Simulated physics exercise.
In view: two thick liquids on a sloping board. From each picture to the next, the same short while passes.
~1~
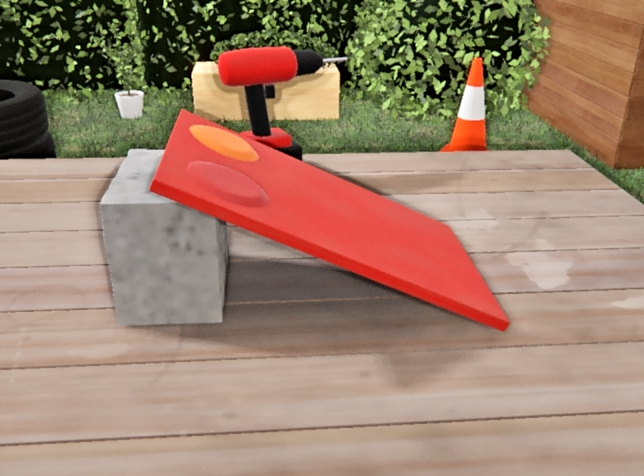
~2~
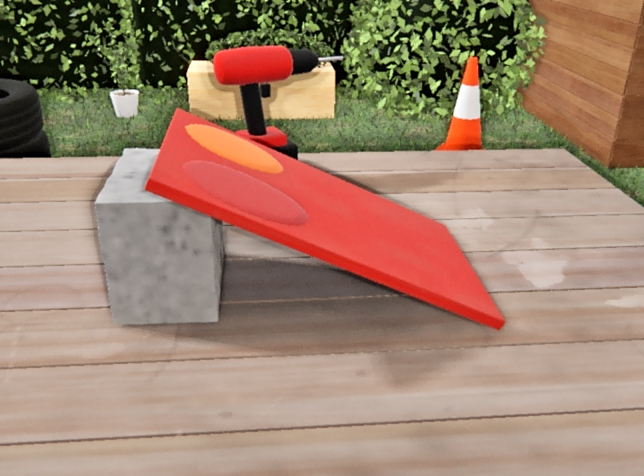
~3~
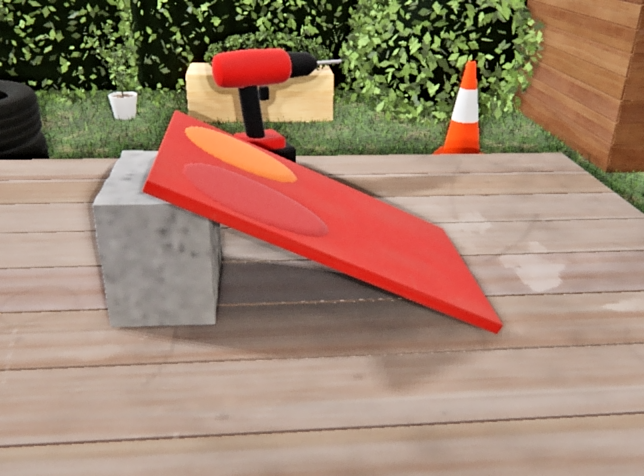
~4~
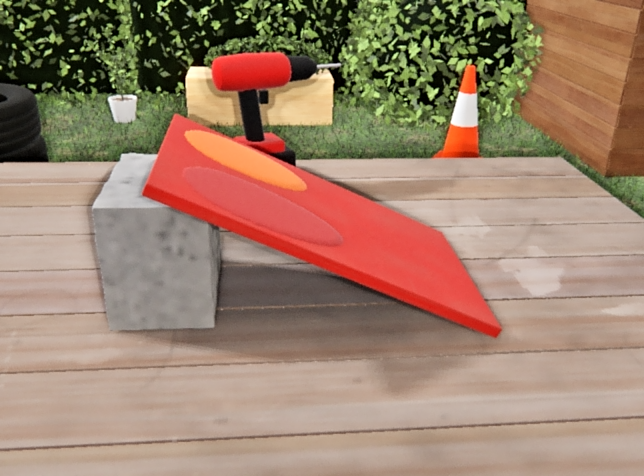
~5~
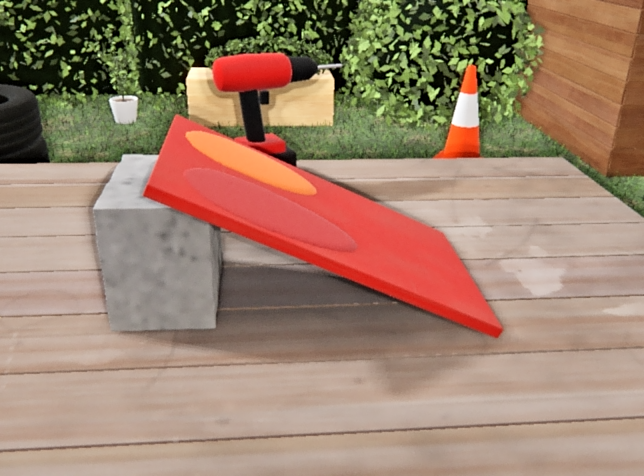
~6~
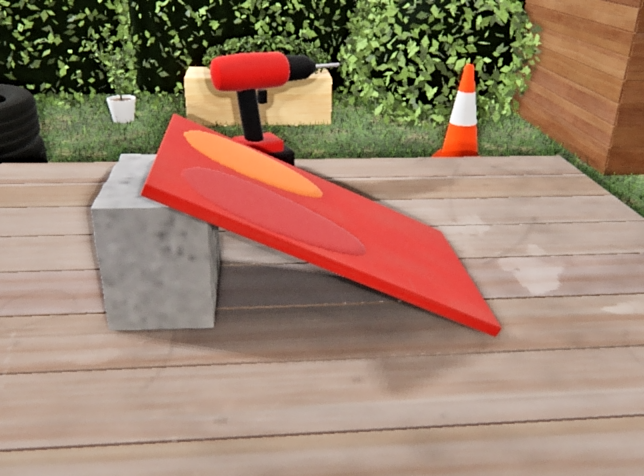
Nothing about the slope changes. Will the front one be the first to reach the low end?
Yes.
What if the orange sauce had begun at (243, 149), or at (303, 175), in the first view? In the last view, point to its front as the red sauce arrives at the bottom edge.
The tip reaches roughly (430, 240) on the first try and roughly (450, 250) on the second.
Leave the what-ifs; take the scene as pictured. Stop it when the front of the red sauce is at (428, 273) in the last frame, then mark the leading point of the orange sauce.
Around (366, 211).
Soon after, the red sauce is three quarters of the way down; the orange sauce is three quarters of the way down.
Later, the red sauce is close to the edge; the orange sauce is three quarters of the way down.
In the end, the red sauce is at the low edge; the orange sauce is three quarters of the way down.
